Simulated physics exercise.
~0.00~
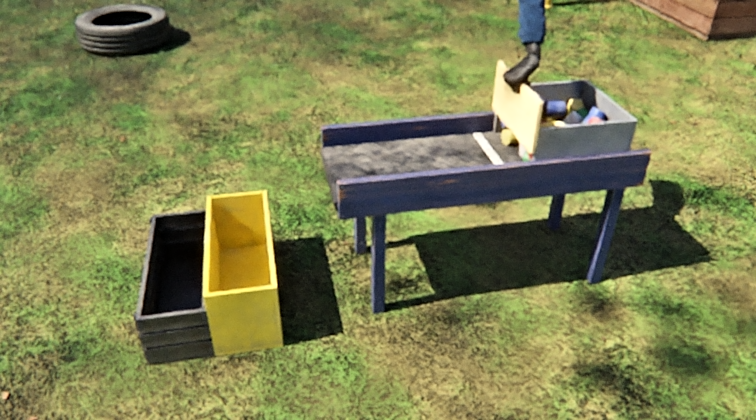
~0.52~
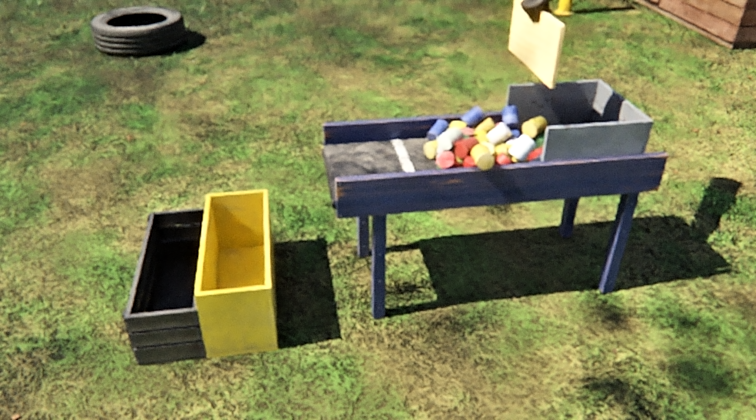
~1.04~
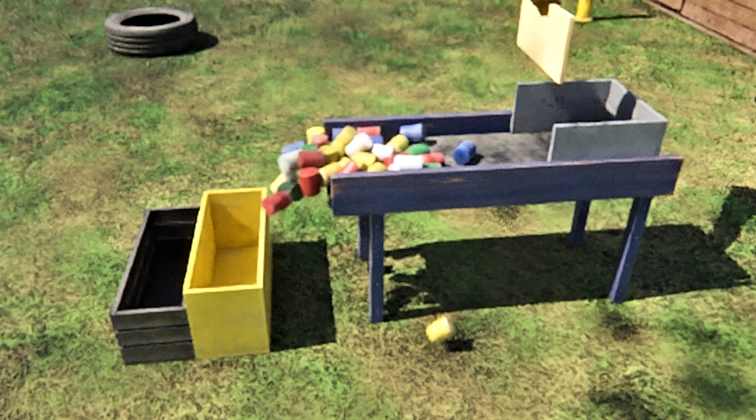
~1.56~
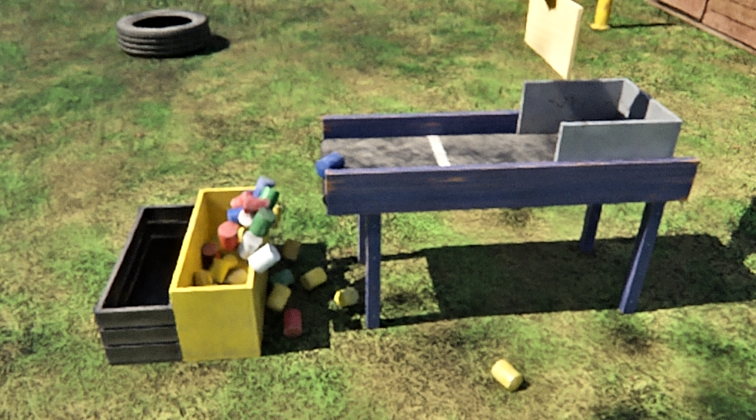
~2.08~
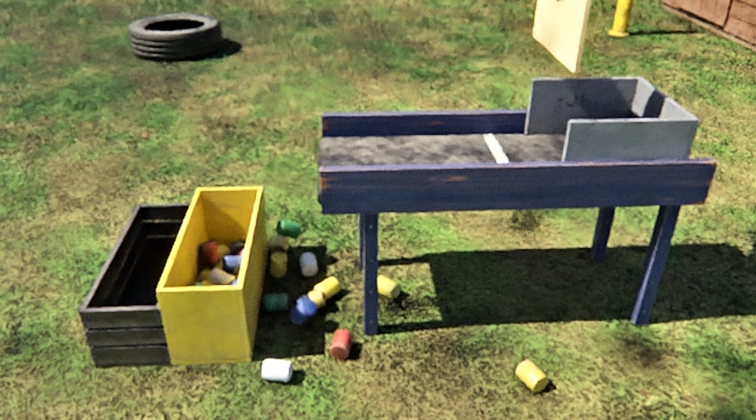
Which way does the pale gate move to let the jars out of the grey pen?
The gate moves up, clearing the open side of the pen and staying raised above the table.
